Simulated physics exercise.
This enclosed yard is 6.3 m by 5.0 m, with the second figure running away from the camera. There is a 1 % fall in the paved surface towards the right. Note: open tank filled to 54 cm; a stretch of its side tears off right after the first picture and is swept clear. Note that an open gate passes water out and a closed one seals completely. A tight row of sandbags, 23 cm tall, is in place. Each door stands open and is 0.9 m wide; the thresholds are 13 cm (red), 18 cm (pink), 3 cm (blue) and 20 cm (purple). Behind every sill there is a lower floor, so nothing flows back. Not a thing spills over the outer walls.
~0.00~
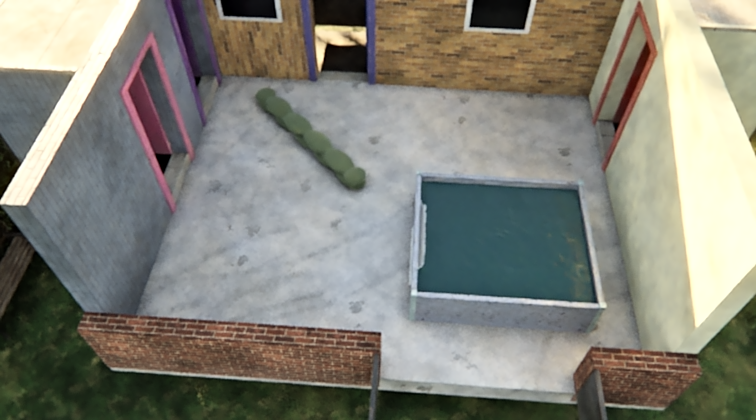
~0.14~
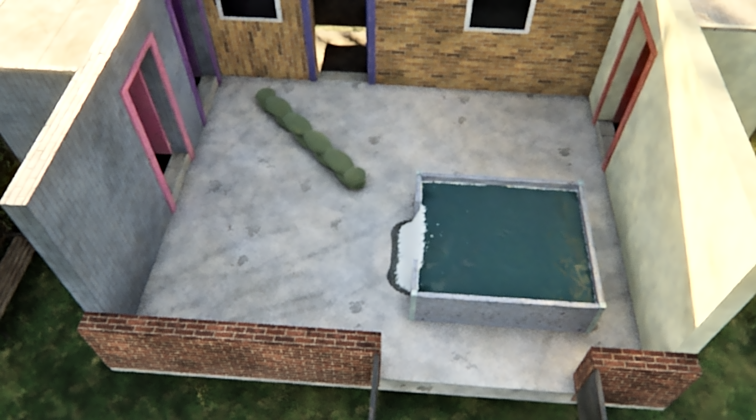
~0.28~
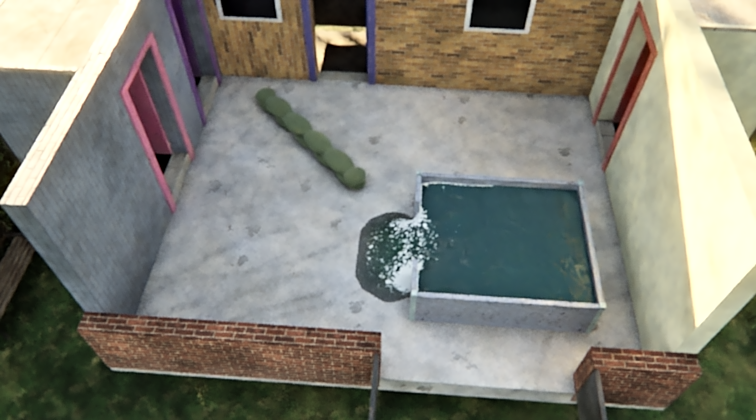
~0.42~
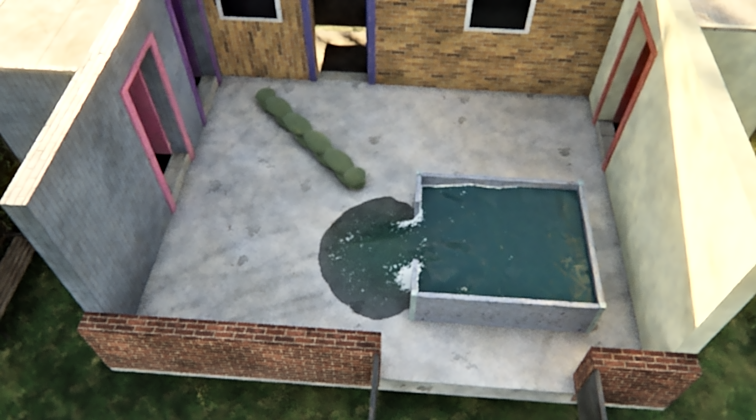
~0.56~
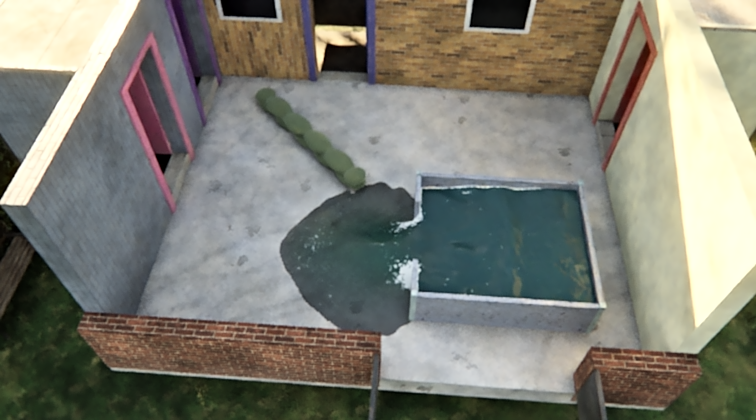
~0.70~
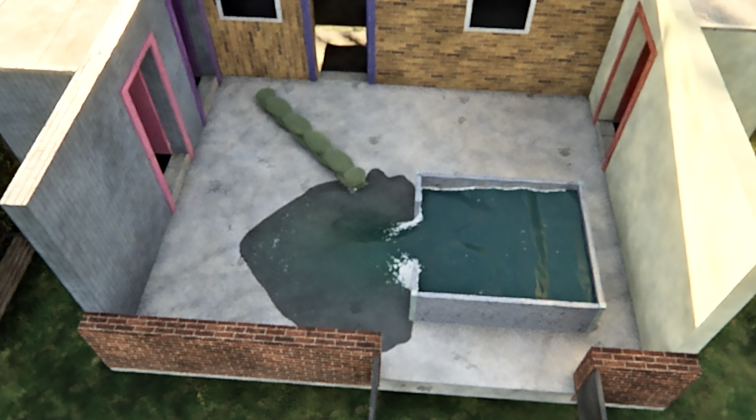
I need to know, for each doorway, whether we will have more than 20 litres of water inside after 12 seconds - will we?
The red door is going to hold within the limit; the pink door is going to hold within the limit; the blue door is going to hold within the limit; the purple door is going to hold within the limit.
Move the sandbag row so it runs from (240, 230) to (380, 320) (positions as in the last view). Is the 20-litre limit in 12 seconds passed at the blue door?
Outcome - blue: Fail.
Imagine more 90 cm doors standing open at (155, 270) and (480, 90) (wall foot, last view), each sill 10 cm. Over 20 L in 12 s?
In turn: Above, below.
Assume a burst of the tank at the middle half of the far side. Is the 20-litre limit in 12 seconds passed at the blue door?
In that case, blue door: More than that.
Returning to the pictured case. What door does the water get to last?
The red door.
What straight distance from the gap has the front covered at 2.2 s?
That's near 4.4 m in a straight line.
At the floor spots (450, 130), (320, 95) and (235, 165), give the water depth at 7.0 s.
Depths: About 2, 4 and 14 centimetres.
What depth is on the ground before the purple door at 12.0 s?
About 6.0 cm deep.
After 1.4 s water covers 35 % of the floor and is deepest (32 cm) near (410, 261); red door not reached, pink door not reached, blue door not reached, purple door not reached.
After 2.2 s water covers 40 % of the floor and is deepest (28 cm) near (132, 327); red door not reached, pink door 16 cm at the sill, 0 L in, blue door not reached, purple door not reached.
After 3.5 s water covers 45 % of the floor and is deepest (22 cm) near (220, 82); red door not reached, pink door 16 cm at the sill, 0 L in, blue door not reached, purple door 9 cm at the sill, 0 L in.
After 7.0 s water covers 80 % of the floor and is deepest (16 cm) near (271, 129); red door not reached, pink door 13 cm at the sill, 0 L in, blue door 4 cm at the sill, 1 L in, purple door 15 cm at the sill, 0 L in.
After 12.0 s water covers 90 % of the floor and is deepest (12 cm) near (640, 351); red door 7 cm at the sill, 0 L in, pink door 8 cm at the sill, 0 L in, blue door 2 cm at the sill, 2 L in, purple door 6 cm at the sill, 0 L in.
